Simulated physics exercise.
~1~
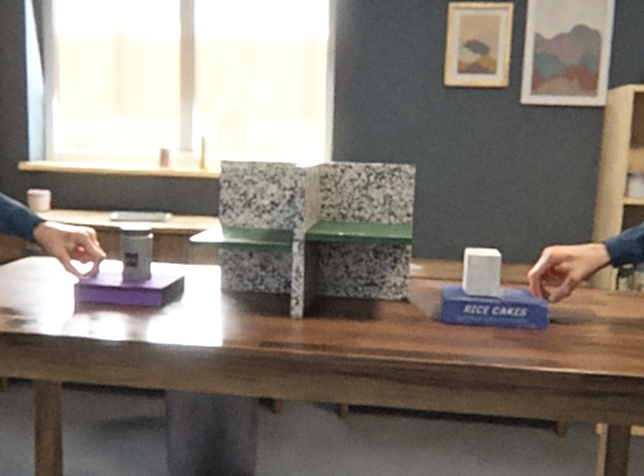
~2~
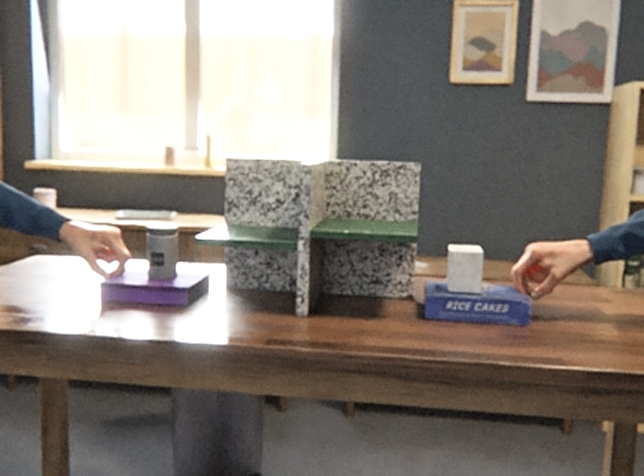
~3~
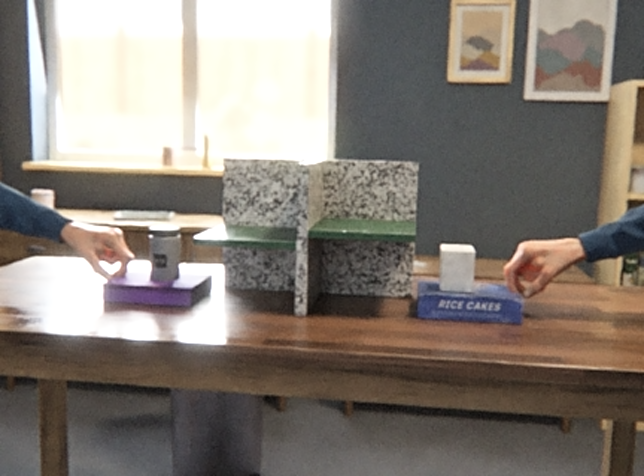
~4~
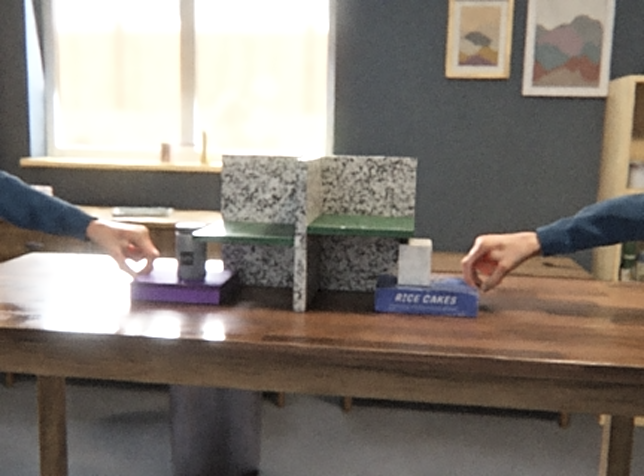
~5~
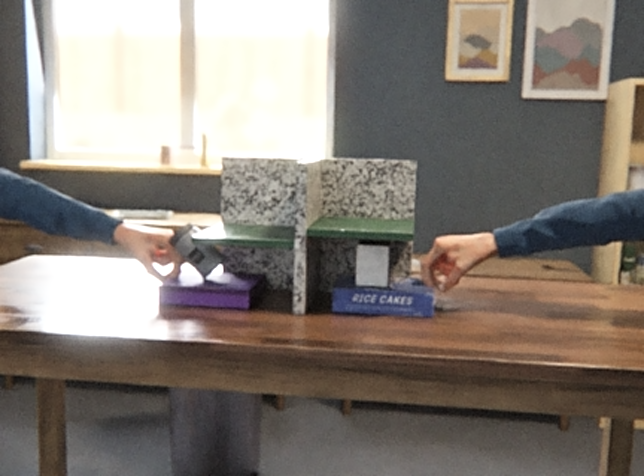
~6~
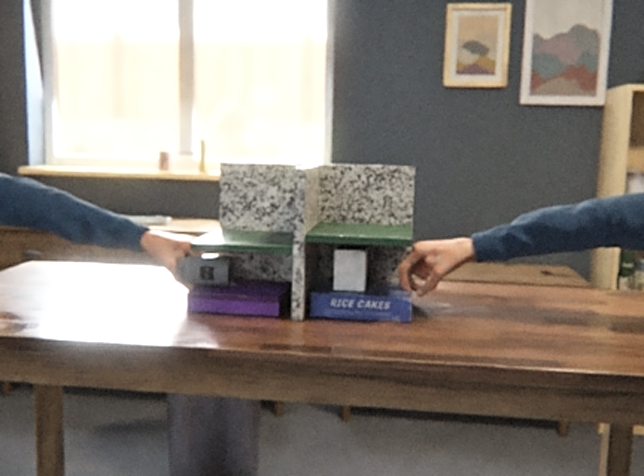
The clip shows two hands pushing a purple board carrying a grey jar and a blue packet carrying a white block inward under a speckled stand's green shelf; the block slides beneath upright, while the jar tips over and ends on its side at the left edge.
